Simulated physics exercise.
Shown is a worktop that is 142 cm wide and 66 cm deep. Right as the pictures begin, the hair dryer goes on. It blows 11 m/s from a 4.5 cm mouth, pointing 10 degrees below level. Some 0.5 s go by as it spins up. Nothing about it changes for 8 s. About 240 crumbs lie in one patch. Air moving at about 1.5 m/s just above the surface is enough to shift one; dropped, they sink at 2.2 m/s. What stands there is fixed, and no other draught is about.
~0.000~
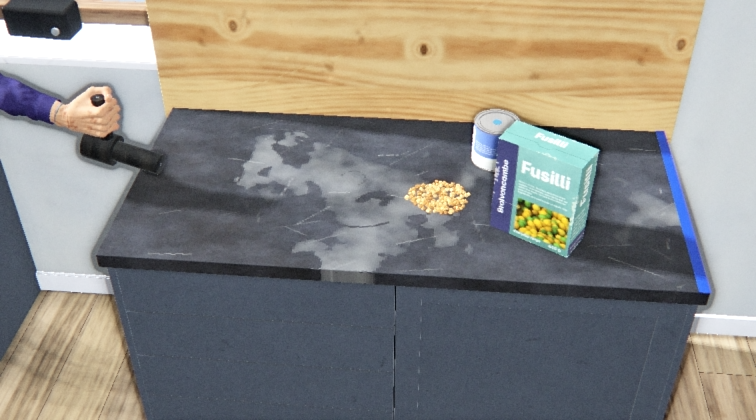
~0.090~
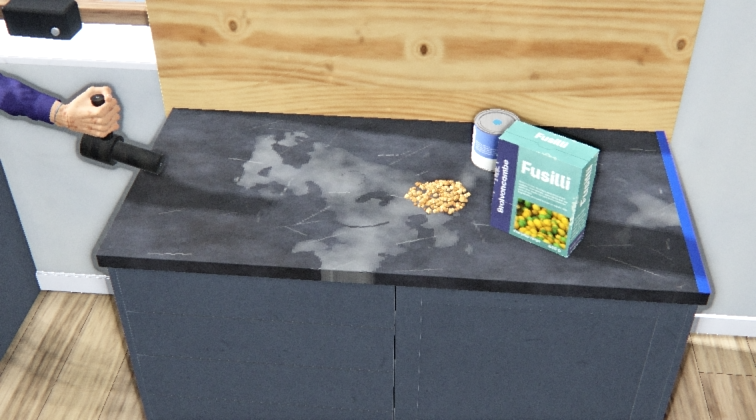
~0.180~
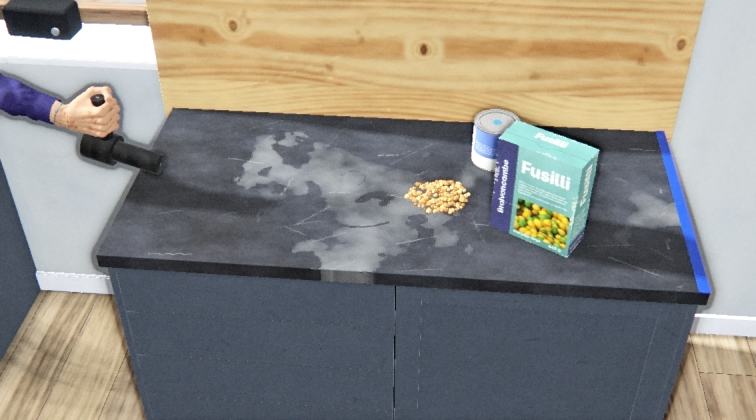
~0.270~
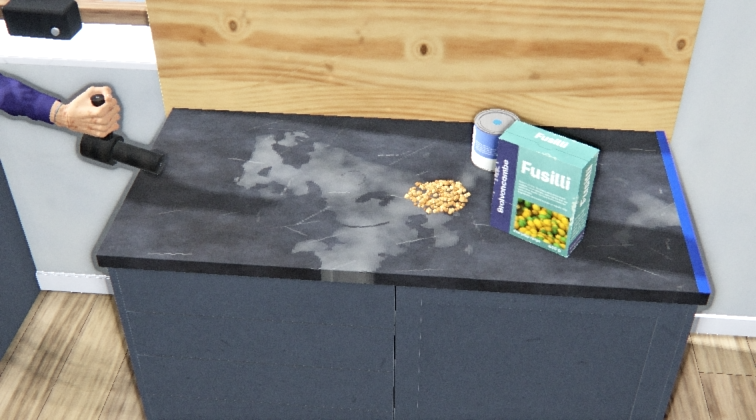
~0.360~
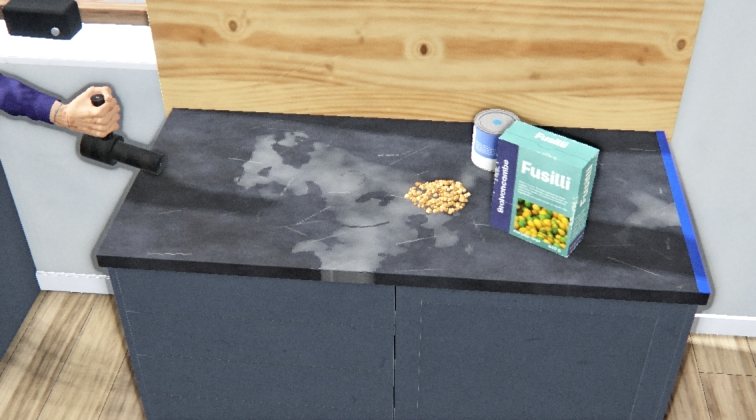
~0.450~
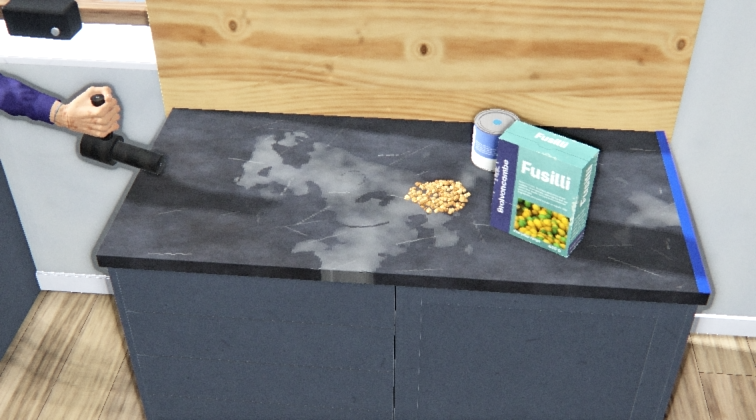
Nothing visibly moving as a hand holds a black hair dryer toward a still patch of crumbs beside a Fusilli carton and tin.
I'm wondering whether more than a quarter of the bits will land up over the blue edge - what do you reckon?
I'd say yes, more than a quarter.
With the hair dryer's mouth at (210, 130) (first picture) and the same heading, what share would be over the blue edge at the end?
About 60 %.
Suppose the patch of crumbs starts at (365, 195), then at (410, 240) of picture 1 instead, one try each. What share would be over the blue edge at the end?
First try about 50 per cent, second about 5 per cent.
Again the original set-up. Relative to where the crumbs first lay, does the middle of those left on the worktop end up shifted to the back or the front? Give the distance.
Toward the rear, roughly 10 cm.
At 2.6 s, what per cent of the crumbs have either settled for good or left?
Roughly 70 % of them.
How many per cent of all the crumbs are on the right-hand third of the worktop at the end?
I'd put it at about 40 percent.
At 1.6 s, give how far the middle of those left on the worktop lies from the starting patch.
Roughly 50 centimetres.
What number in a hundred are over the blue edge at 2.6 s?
I'd put it close to 50 per cent.
After 1.6 s, 67 % are on the move or not yet settled, 32 % are over the blue edge; the middle of those still in play is near (629, 175).
After 2.6 s, 34 % are on the move or not yet settled, 52 % are over the blue edge; the middle of those still in play is near (620, 185).
After 4.4 s, 26 % are on the move or not yet settled, 58 % are over the blue edge; the middle of those still in play is near (620, 190).
After 8.0 s, at the end, 61 % are over the blue edge; the middle of those still in play is near (620, 193).
